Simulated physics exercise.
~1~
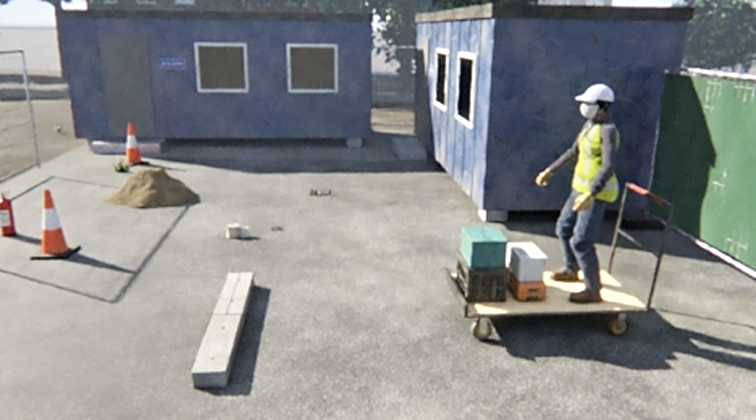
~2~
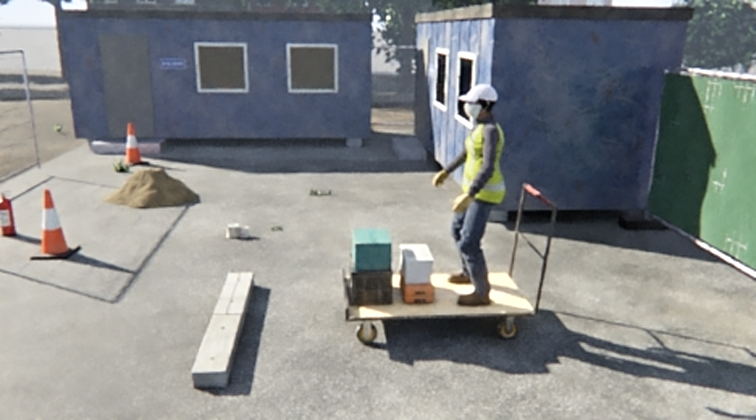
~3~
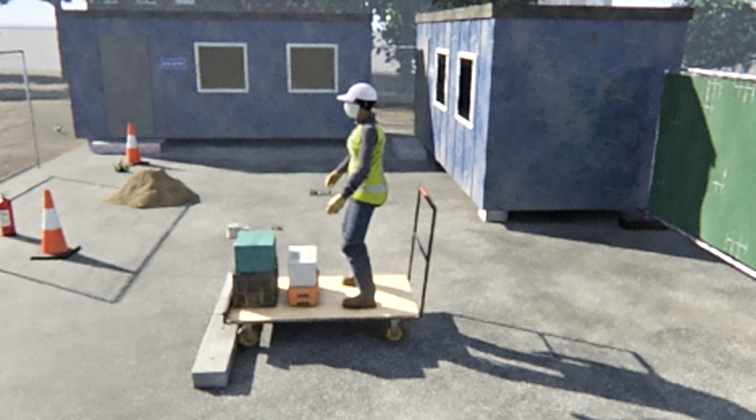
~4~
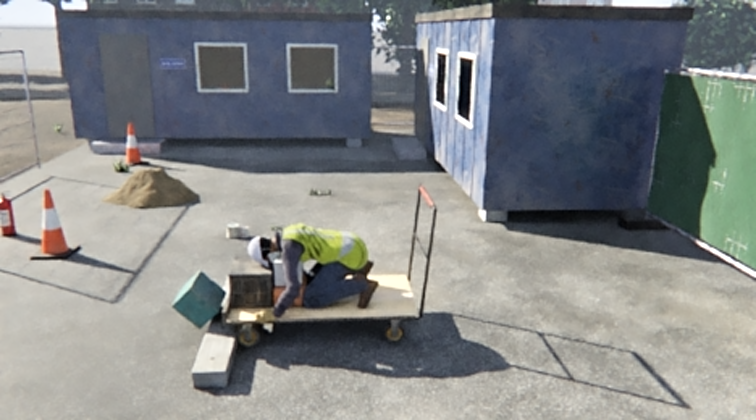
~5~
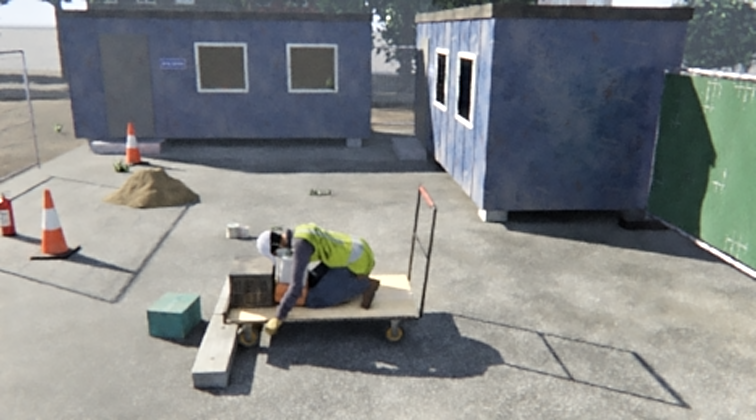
A worker in a hard hat and yellow vest rode a flat cart left until it stopped against a concrete kerb, then pitched forward onto hands and knees as the teal box tumbled off the front, ending on the ground beyond the kerb.
